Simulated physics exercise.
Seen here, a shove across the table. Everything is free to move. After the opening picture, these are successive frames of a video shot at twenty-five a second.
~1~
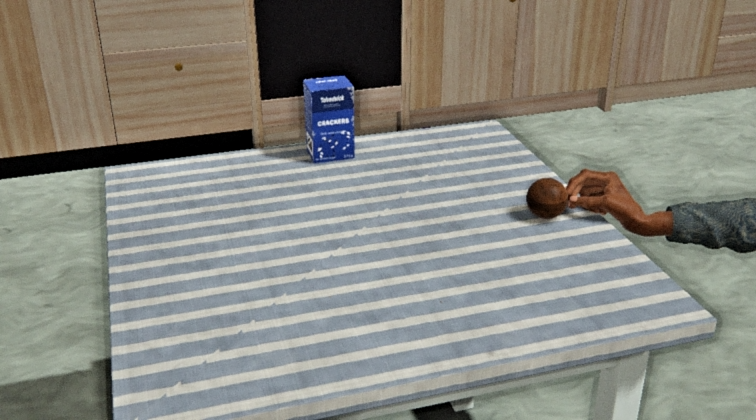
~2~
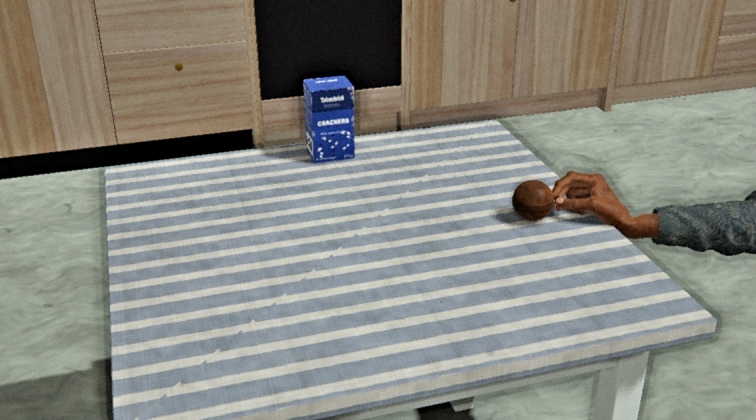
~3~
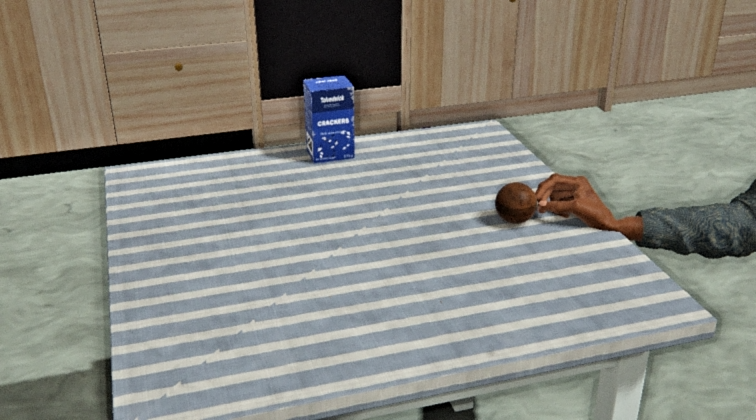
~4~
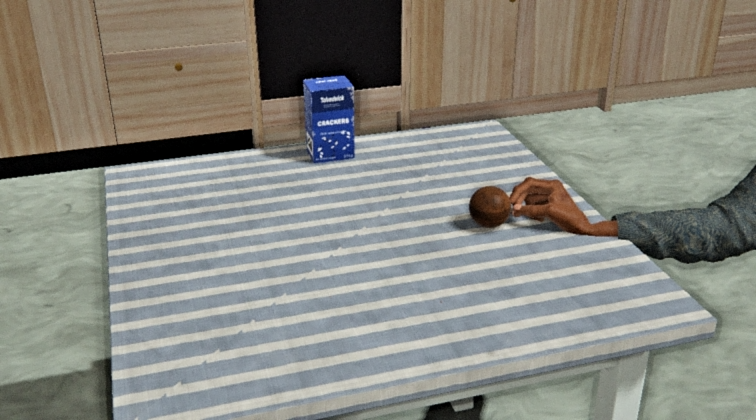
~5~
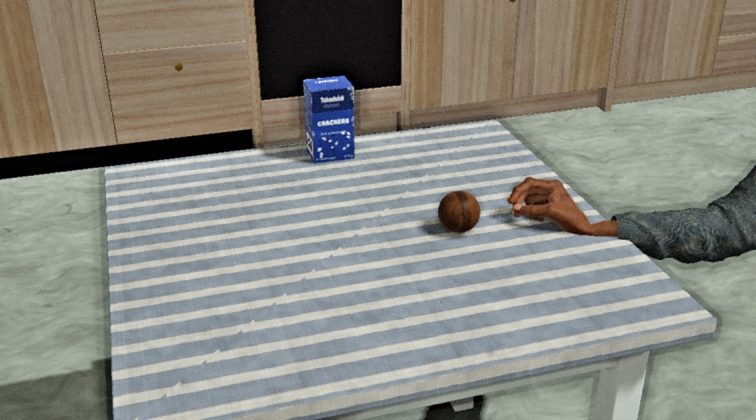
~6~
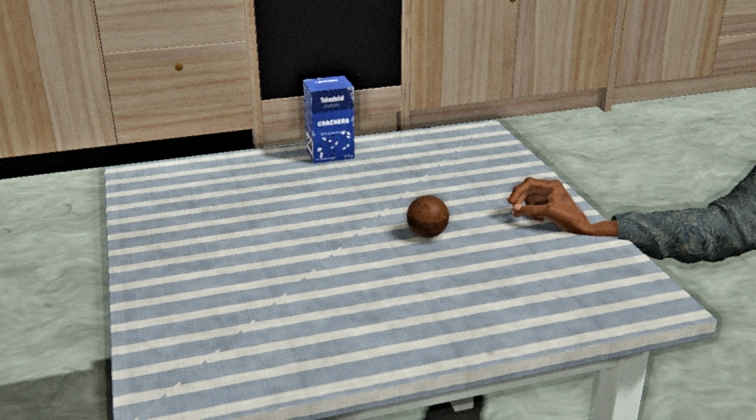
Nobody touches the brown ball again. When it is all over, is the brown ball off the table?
The brown ball goes over the edge.
Then, 0.20 s after the last picture, brown ball rolled well along near (266, 241).
Then, 0.50 s after the last picture, brown ball now off the table.
Then, 0.80 s after the last picture, things are still on the move.
By the end, off the table, brown ball.
